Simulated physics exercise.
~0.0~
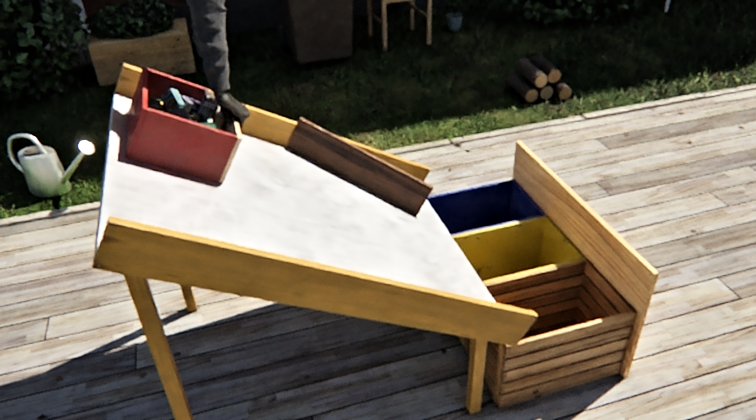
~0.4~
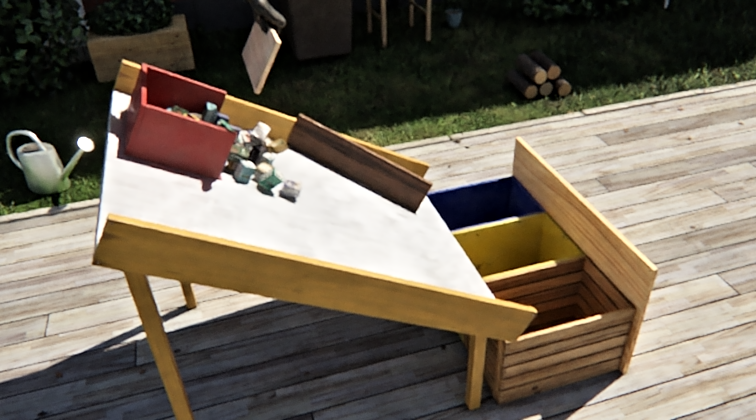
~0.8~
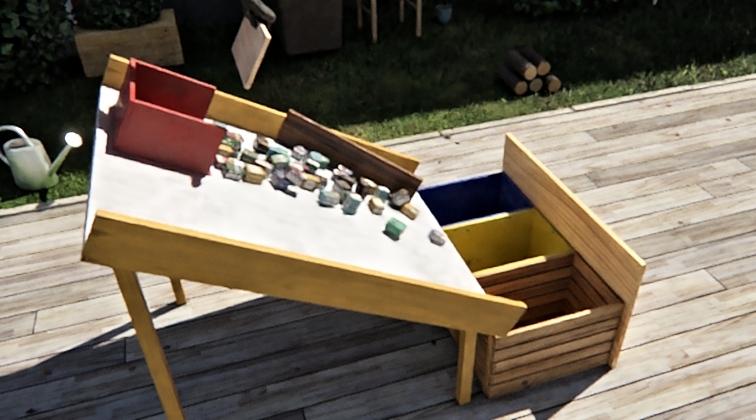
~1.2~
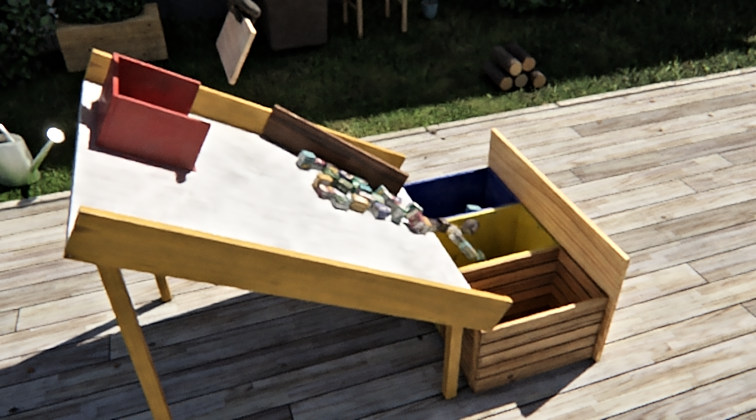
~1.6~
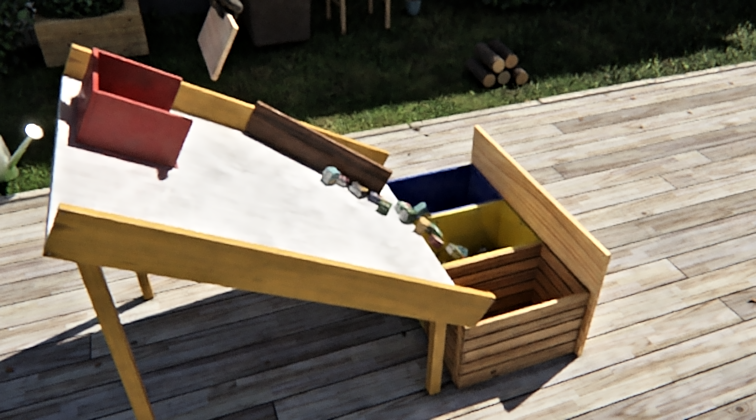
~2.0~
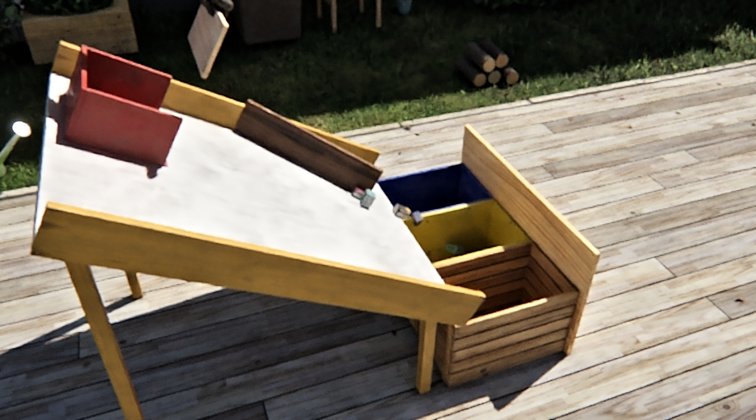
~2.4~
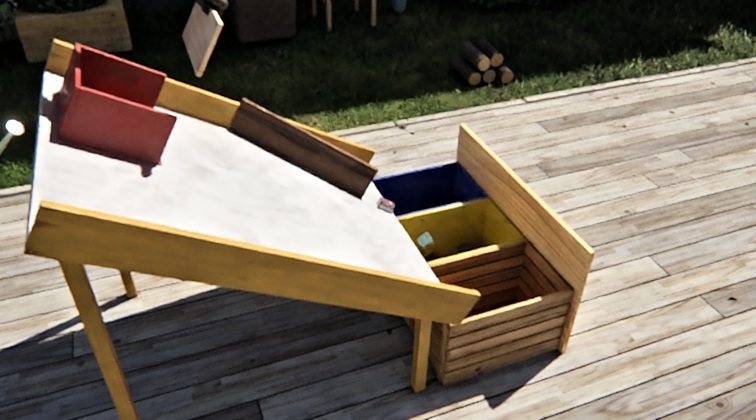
Small cartons spilling from a red pen as a gate lifts, sliding down a tilted table and dropping mostly into a yellow tub.
